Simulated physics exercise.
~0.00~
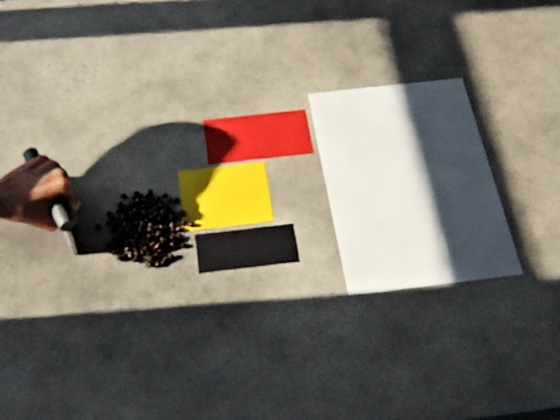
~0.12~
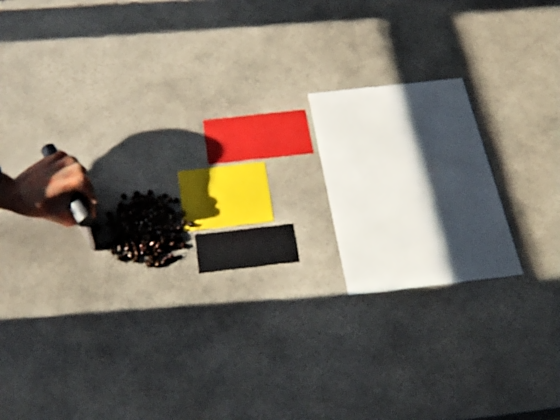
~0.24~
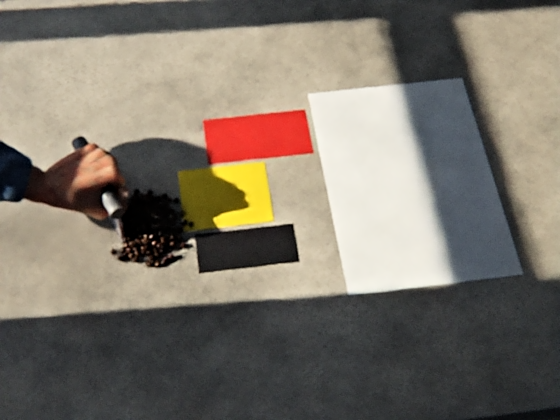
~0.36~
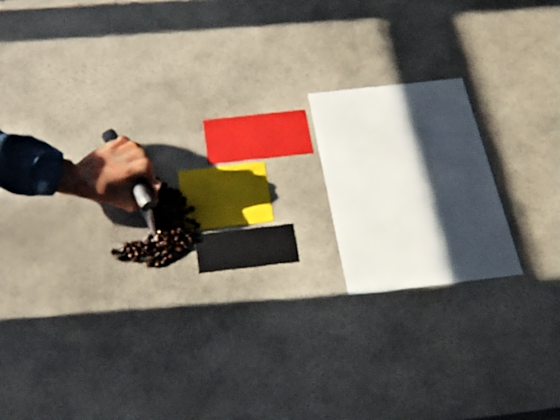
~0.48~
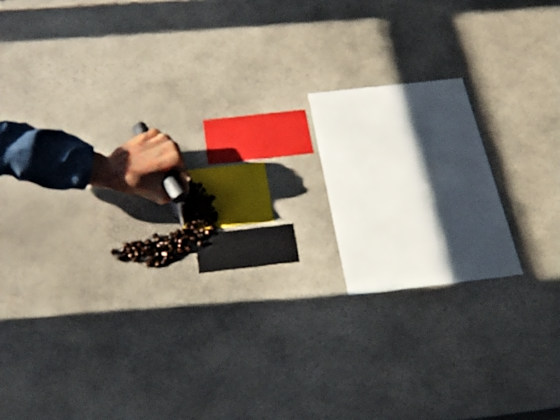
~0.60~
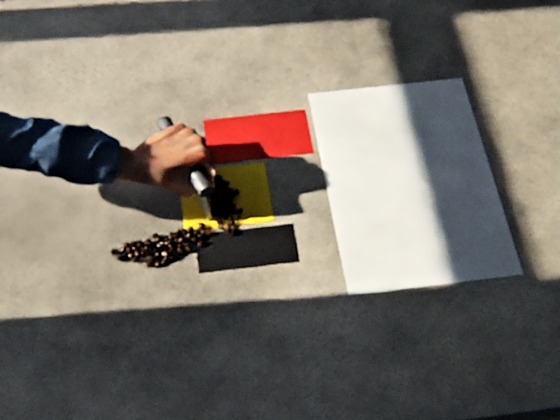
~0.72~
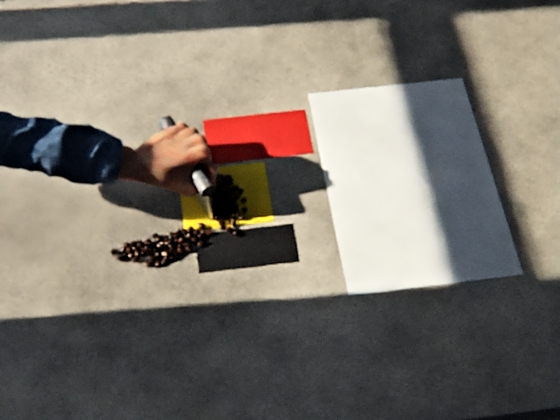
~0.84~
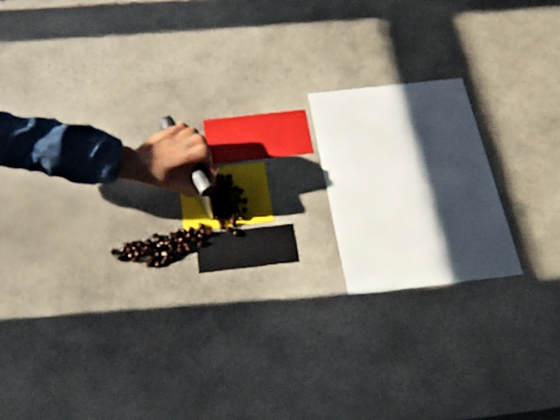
A hand holding a dark scraper works at a small heap of dark coffee beans on a sunlit, pale grey surface crossed by bands of shadow, seen from above. To the right of the beans lie a red, a yellow and a black sheet, stacked one below another, with a large white sheet beyond them. The hand moves in from the left, its blue sleeve coming into view, and pushes the beans rightward, stretching the heap into a trail. The blade then stops over the yellow sheet, with many beans on it, a few at the black sheet's edge and the rest trailing behind on bare ground.
